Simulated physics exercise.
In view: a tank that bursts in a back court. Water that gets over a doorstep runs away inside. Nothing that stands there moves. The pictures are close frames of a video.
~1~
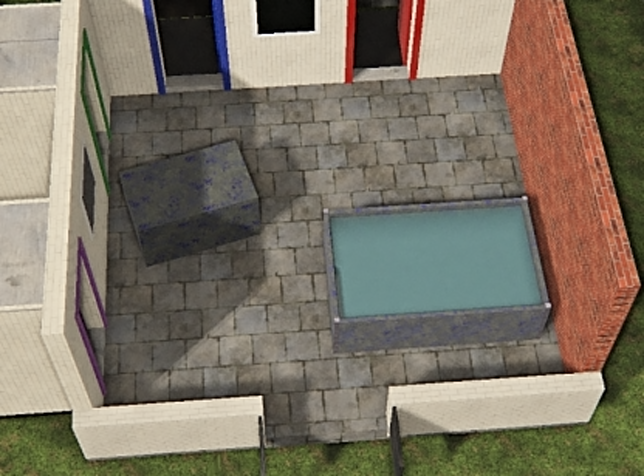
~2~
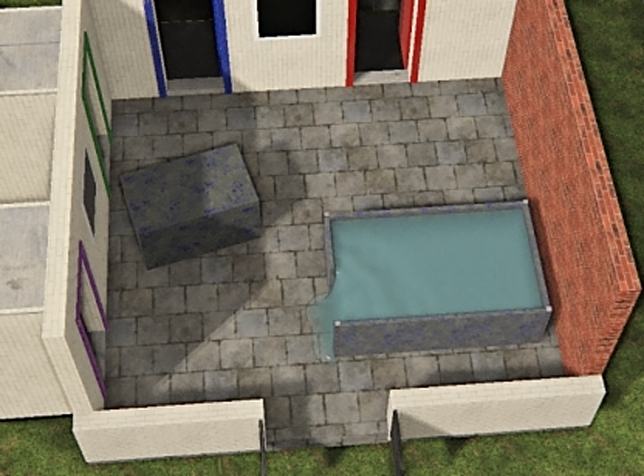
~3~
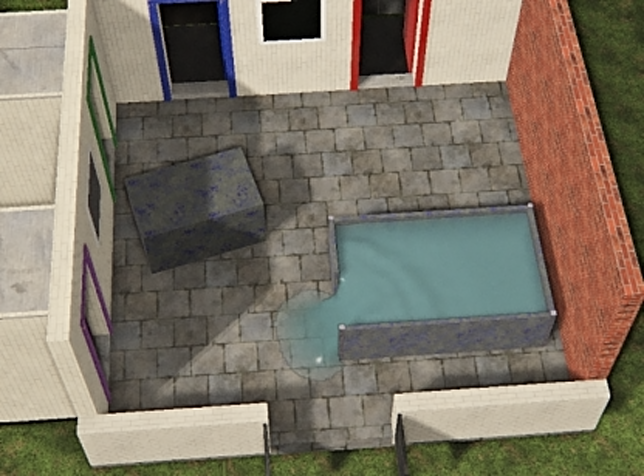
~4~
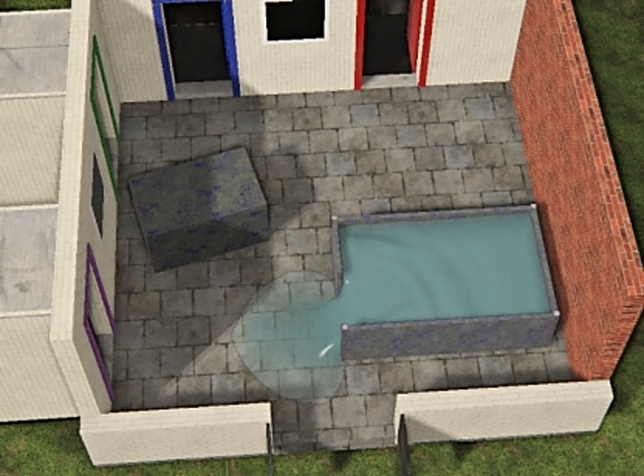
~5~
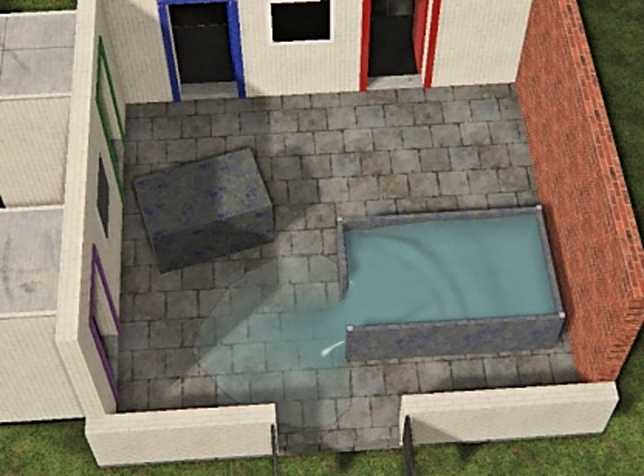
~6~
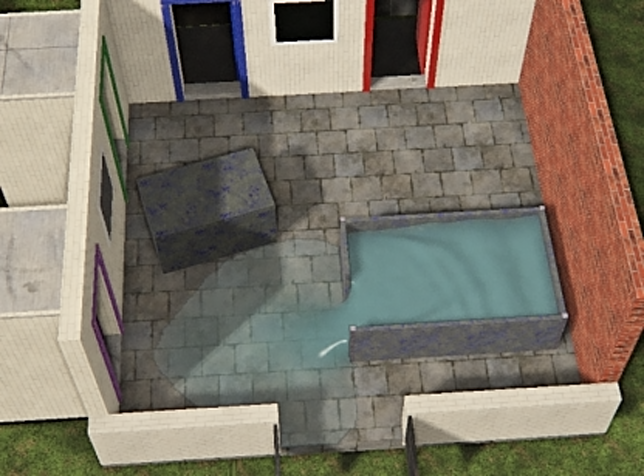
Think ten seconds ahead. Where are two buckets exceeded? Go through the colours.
One by one: The purple door lets in a lot; the blue door admits no more than that; the red door admits no more than that; the green door admits no more than that.
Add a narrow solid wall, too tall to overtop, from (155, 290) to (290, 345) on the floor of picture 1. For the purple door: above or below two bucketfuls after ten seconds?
Then: Purple door passes that mark.
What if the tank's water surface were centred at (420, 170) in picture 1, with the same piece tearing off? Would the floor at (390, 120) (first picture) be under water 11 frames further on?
At that place: Dry.
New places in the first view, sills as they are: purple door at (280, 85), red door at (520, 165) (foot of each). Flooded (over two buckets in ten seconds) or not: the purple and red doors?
My reading: Purple door stays under; red door floods.
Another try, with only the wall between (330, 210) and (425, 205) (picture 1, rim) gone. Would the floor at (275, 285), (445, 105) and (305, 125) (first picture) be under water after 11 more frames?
In turn: Dry, wet, under water.
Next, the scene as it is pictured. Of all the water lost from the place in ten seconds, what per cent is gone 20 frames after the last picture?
About 40 per cent.
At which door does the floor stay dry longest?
Last comes the one in red.
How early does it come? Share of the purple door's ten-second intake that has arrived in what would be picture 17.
Close to 15 %.
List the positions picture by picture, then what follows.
In the first frame, still water in the water tank at (433, 261).
In the second frame, water pours out at (336, 316) and has run to (325, 358).
In the third frame, the front is at (285, 310), out from the gap at (341, 321).
In the fourth frame, water pours out at (344, 322) and has run to (242, 347).
In the fifth frame, the front is at (203, 359), out from the gap at (349, 323).
In the sixth frame, the front is at (162, 362), out from the gap at (352, 322).
A moment on, water covers 25 % of the floor; the purple door over two buckets in, the blue door not reached, the red door not reached, the green door not reached.
Next, water covers 30 % of the floor; the purple door far over two buckets in, the blue door not reached, the red door not reached, the green door wet at the sill, nothing in.
Then, water covers 35 % of the floor; the purple door far over two buckets in, the blue door wet at the sill, nothing in, the red door not reached, the green door wet at the sill, nothing in.
Later, water covers 60 % of the floor; the purple door far over two buckets in, the blue door wet at the sill, nothing in, the red door wet at the sill, nothing in, the green door wet at the sill, nothing in.
In the end, water covers 90 % of the floor; the purple door far over two buckets in, the blue door wet at the sill, nothing in, the red door wet at the sill, nothing in, the green door wet at the sill, nothing in.
